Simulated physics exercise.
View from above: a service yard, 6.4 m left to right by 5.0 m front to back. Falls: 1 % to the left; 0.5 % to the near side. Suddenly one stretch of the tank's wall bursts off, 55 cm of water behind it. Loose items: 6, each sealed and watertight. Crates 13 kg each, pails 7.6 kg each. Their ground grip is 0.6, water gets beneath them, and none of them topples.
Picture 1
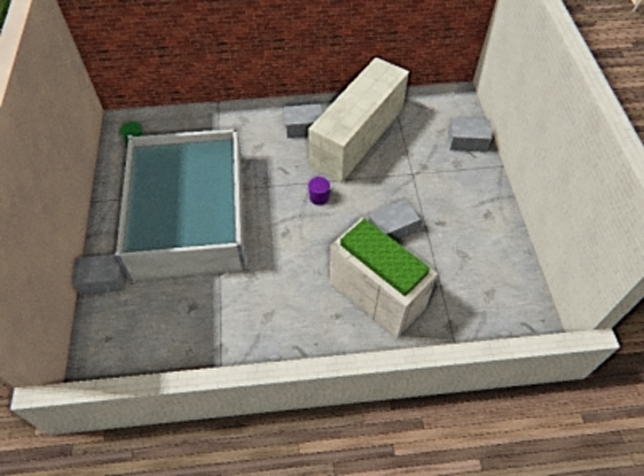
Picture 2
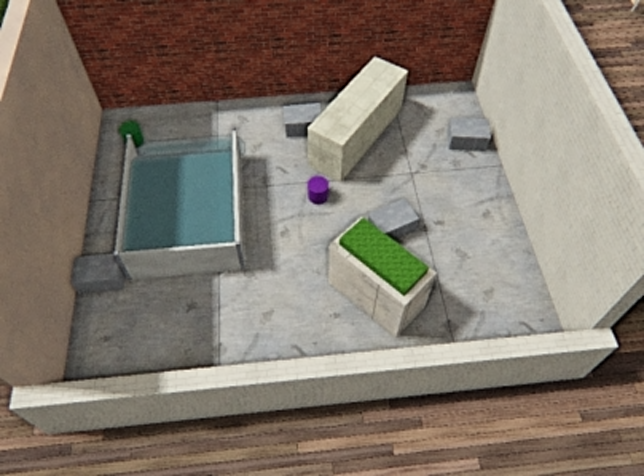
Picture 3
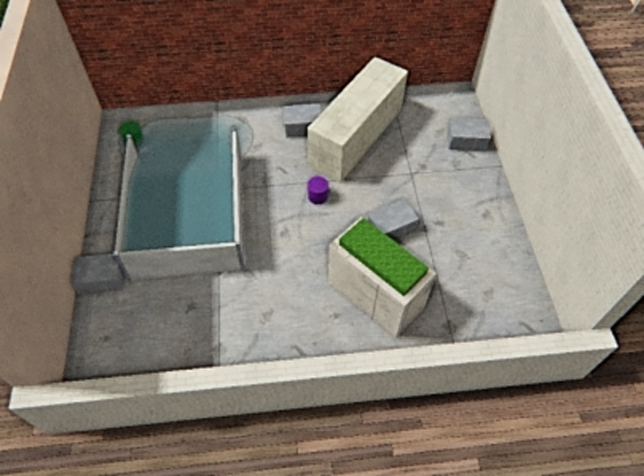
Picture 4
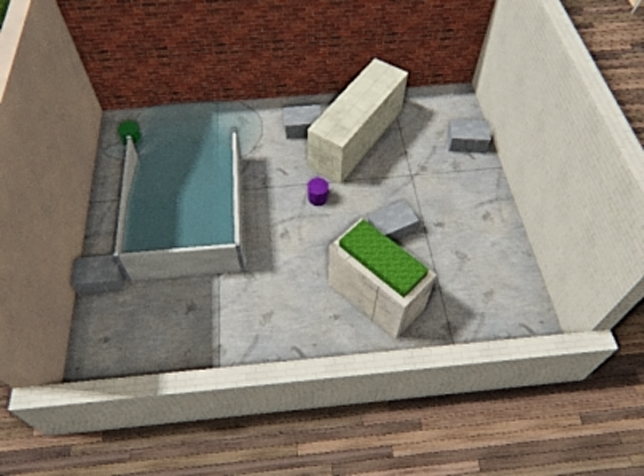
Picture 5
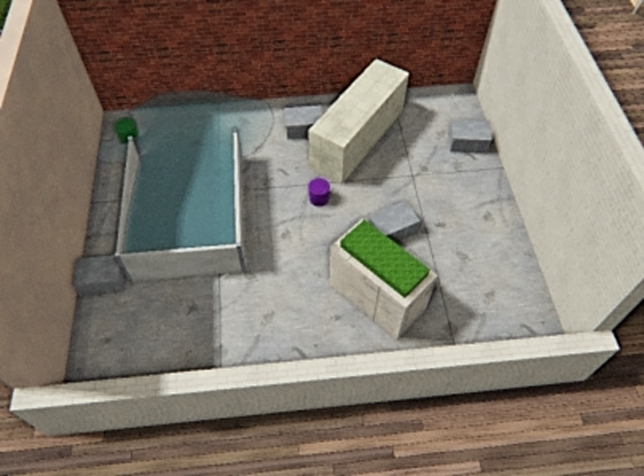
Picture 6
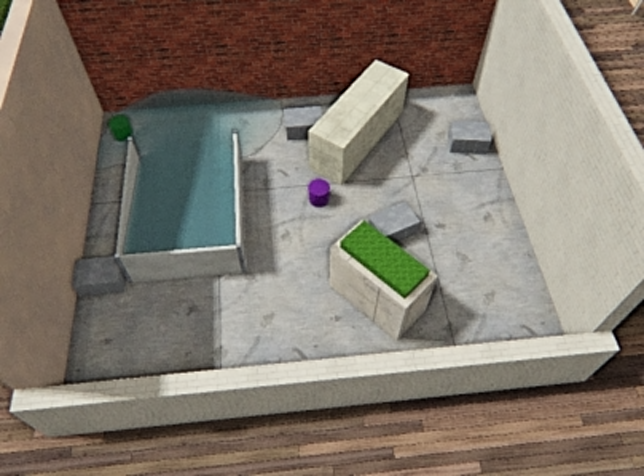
At first, water fills a pale rectangular tank in a walled yard, with grey crates, a purple pail and a green pail nearby. The tank's far wall gives way and water spreads toward the brick wall, then outward on both sides. The green pail shifts slightly left, while the purple pail stays put.
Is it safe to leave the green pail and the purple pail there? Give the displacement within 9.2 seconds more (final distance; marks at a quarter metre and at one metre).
One by one: The green pail ends up well clear of its start; the purple pail ends up pretty much in place.
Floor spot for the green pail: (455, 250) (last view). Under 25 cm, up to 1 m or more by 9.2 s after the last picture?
Well, it rests almost unmoved.
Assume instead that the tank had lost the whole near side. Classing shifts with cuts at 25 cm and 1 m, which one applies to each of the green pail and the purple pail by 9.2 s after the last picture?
Then the green pail goes a great distance and the purple pail remains roughly in place.
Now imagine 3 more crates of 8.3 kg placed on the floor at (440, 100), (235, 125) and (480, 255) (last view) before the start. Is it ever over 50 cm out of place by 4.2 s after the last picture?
Respectively: Greater, greater, smaller.
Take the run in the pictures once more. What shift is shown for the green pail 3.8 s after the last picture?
Shift: About 350 cm.
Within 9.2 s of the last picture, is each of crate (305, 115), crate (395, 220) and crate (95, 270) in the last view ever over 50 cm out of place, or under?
In sequence - crossed the line; stayed below the line; crossed the line.
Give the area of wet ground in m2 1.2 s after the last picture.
At that time the wet patch spans about 9.0 m2.
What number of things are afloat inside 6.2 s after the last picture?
That would be 2 of them.
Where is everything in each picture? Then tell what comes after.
The green pail at (131, 129), on the bottom; the purple pail at (319, 185) rests on the ground; 3.0 m2 under water; 0 of 6 have shifted, in the first picture.
The green pail at (130, 128) rests on the ground; the purple pail at (318, 184), on the bottom; water covers 3.8 m2; 0 of 6 have shifted, in the second picture.
The green pail at (129, 128), on the bottom; the purple pail at (318, 184), on the bottom; 4.6 m2 under water; 0 of 6 have shifted, in the third picture.
The green pail at (128, 128) rests on the ground, 4 cm from its start; the purple pail at (318, 186) rests on the ground; 5.5 m2 under water; 0 of 6 have shifted, in the fourth picture.
The green pail at (125, 125) rests on the ground, 16 cm from its start; the purple pail at (319, 186), on the bottom; 5.9 m2 under water; 1 of 6 have shifted, in the fifth picture.
The green pail at (119, 122) rests on the ground, 30 cm from its start; the purple pail at (319, 187), on the bottom; 6.3 m2 under water; 1 of 6 have shifted, in the sixth picture.
Then, 1.2 s after the last picture the green pail is near (124, 155), 0.5 m from its start, afloat; the purple pail is near (319, 187), 0.0 m from its start, aground; 1 afloat.
Then, 3.8 s after the last picture the green pail is near (115, 341), 3.6 m from its start, afloat; the purple pail is near (319, 187), 0.0 m from its start, aground; 2 afloat.
Then, 6.2 s after the last picture the green pail is near (140, 322), 3.4 m from its start, aground; the purple pail is near (319, 187), 0.0 m from its start, aground; 2 afloat.
Then, 9.2 s after the last picture the green pail is near (139, 321), 3.4 m from its start, aground; the purple pail is near (319, 187), 0.0 m from its start, aground; 1 afloat.
